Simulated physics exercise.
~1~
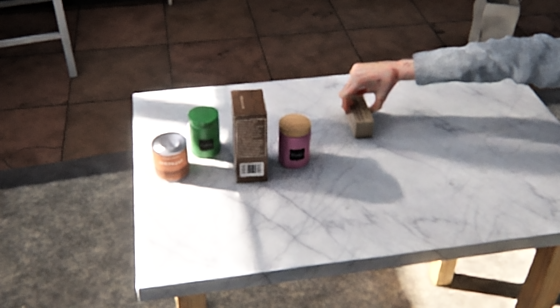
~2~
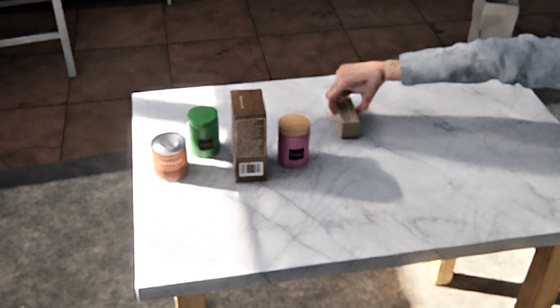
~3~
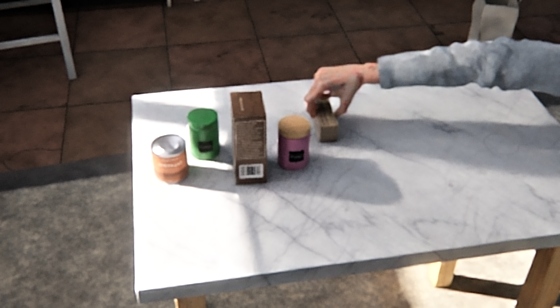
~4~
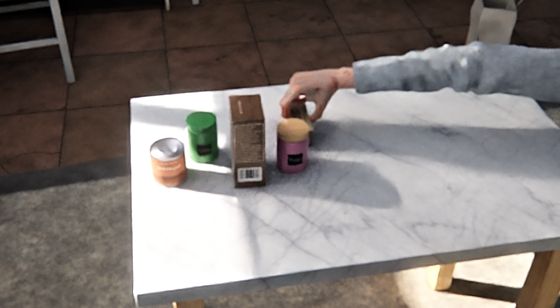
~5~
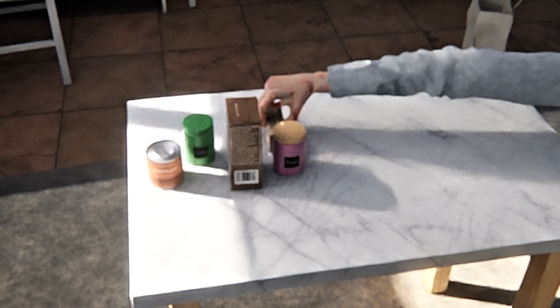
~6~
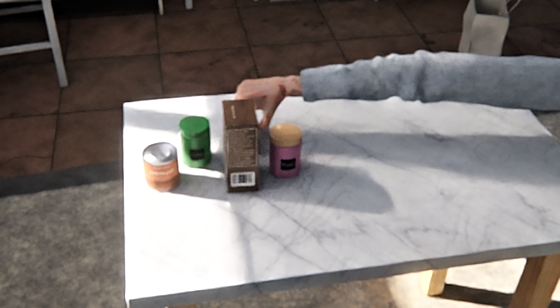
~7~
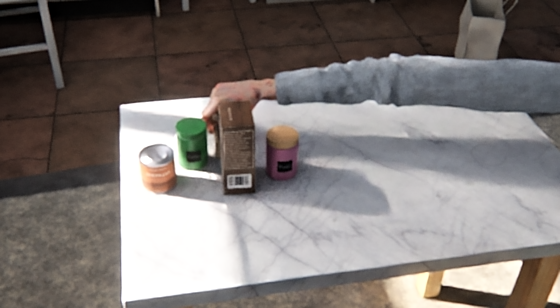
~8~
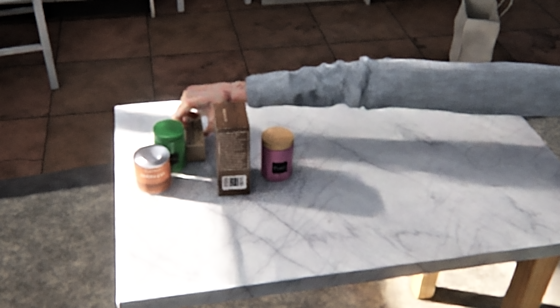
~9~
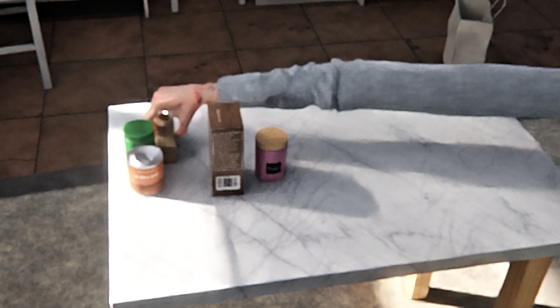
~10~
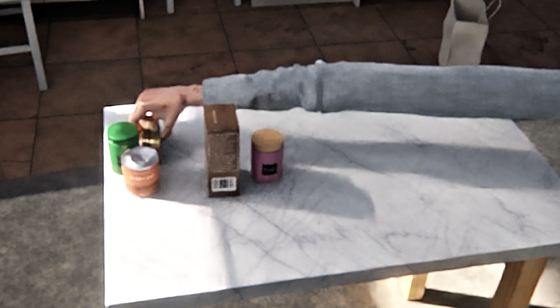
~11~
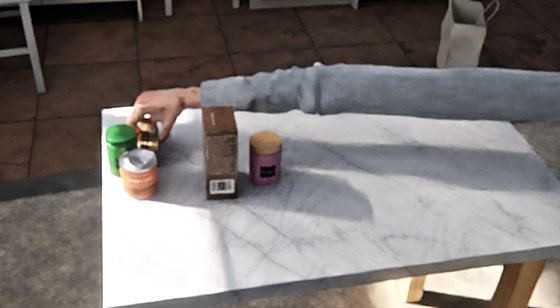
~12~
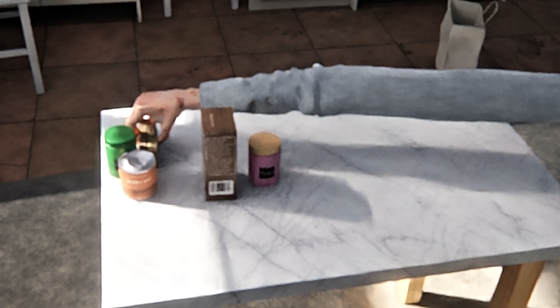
The clip shows a hand sliding a small block leftward across a marble table, passing behind a pink jar and a brown carton, then pushing a green jar left behind an orange tin before stopping, with all the items still upright on the table.
